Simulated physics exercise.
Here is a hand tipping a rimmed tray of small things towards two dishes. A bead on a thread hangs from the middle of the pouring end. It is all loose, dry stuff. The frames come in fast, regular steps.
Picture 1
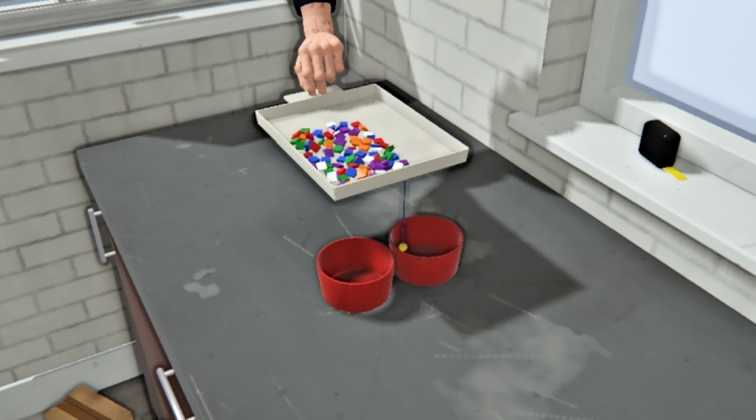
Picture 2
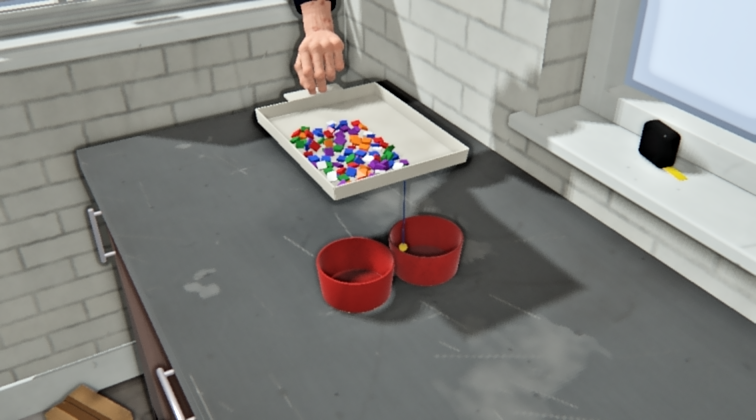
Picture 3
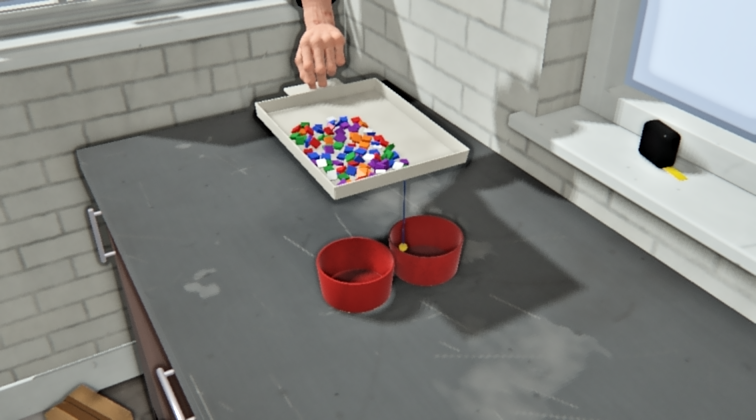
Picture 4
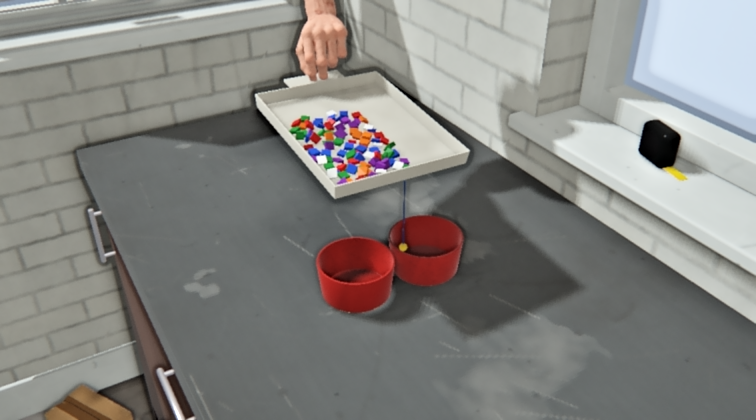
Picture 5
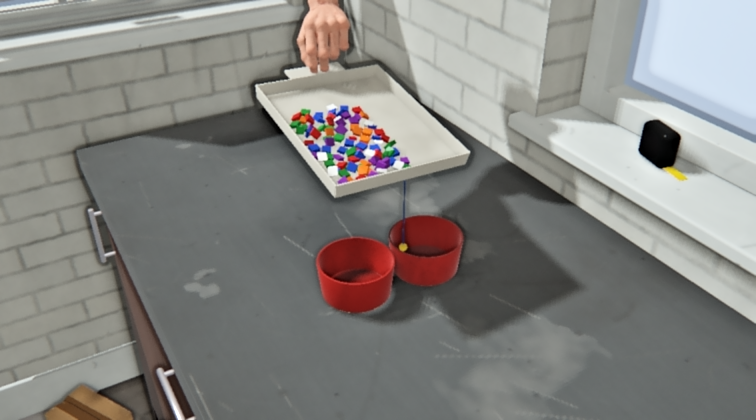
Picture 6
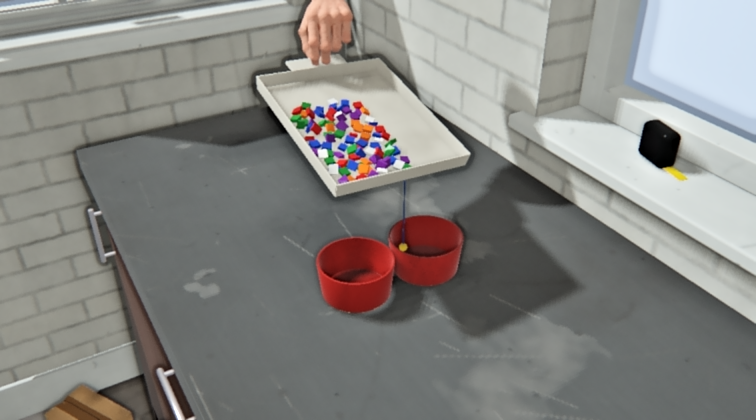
A dark grey worktop against white brick walls, beside a pale windowsill holding a small black object, is seen from above at an angle. A hand grips a white rimmed tray of small multicoloured tiles above two red dishes, with a yellow bead hanging on a thread. The hand gradually raises the tray's back end, steepening its slope, while the tiles barely shift and the camera stays still.
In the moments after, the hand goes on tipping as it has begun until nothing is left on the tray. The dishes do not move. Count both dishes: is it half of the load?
The two hold only the smaller part of the load.
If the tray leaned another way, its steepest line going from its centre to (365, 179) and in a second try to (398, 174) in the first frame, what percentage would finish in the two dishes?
In turn 40 and 0 in a hundred.
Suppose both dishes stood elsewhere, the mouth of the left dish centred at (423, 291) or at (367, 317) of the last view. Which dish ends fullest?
One: The left one. Two: The right-hand dish.
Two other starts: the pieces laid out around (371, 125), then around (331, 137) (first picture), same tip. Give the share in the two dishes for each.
Roughly 20 per cent, and 20 per cent.
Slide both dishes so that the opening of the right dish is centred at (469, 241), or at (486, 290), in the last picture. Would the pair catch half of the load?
At the first place the larger part, at the second the smaller part.
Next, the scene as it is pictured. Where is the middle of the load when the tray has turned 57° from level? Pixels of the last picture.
Near (399, 153).
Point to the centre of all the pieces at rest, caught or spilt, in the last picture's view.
Around (447, 303).
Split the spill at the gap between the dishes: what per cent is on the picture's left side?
Roughly 0 in a hundred.
Soon, tray tipped steeply; all on the tray.
A while on, tray tipped right over; most on the tray; a stray few in the right dish; a small part outside both; a small part in the air.
Towards the end, tray tipped past a quarter turn; about a quarter in the right dish; most outside both.
Finally, tray tipped past a quarter turn; none in the left dish; about a quarter in the right dish; most outside both.
